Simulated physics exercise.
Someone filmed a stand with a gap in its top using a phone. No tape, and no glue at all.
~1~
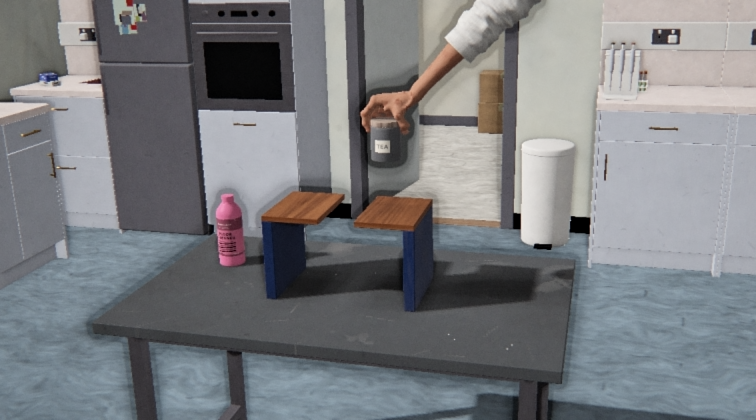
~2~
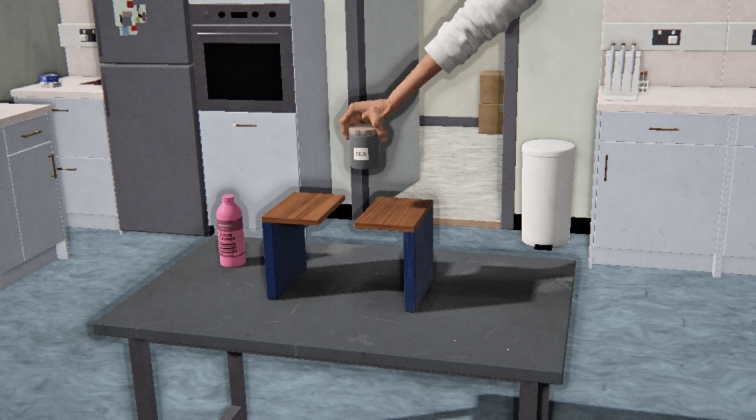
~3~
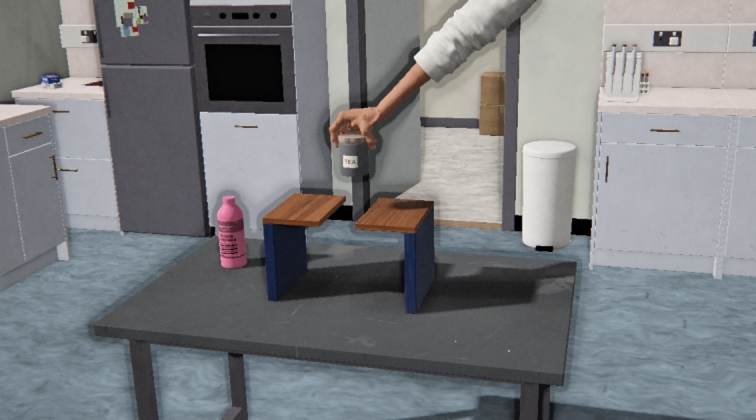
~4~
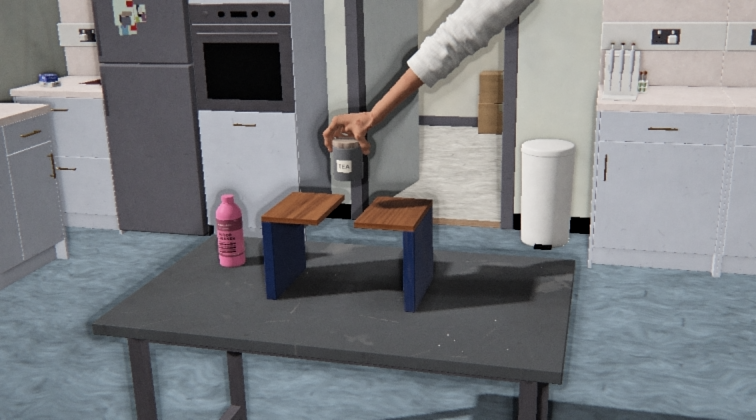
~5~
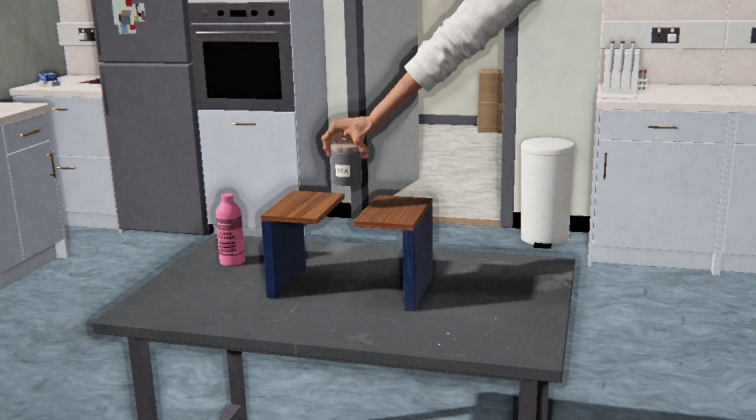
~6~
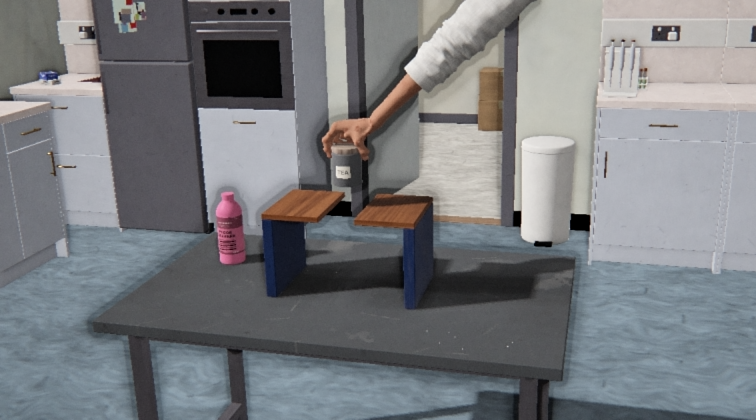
A grey jar held by a hand moving left and slightly down above a gapped wooden-topped stand, then staying still over the gap.
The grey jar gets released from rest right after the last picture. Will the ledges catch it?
You'll see it gets past the gap.
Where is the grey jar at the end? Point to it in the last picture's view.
It winds up at roughly (351, 269).
Then, 0.20 s on from there, grey jar shifted about its own width near (348, 183).
Then, 0.30 s on from there, grey jar shifted well along near (350, 234).
Then, 0.50 s on from there, grey jar shifted well along near (351, 264).
In the end, moved from the start, grey jar; pink bottle unmoved. At the end, from the last picture's camera, grey jar near (351, 269). The jar goes down the gap.
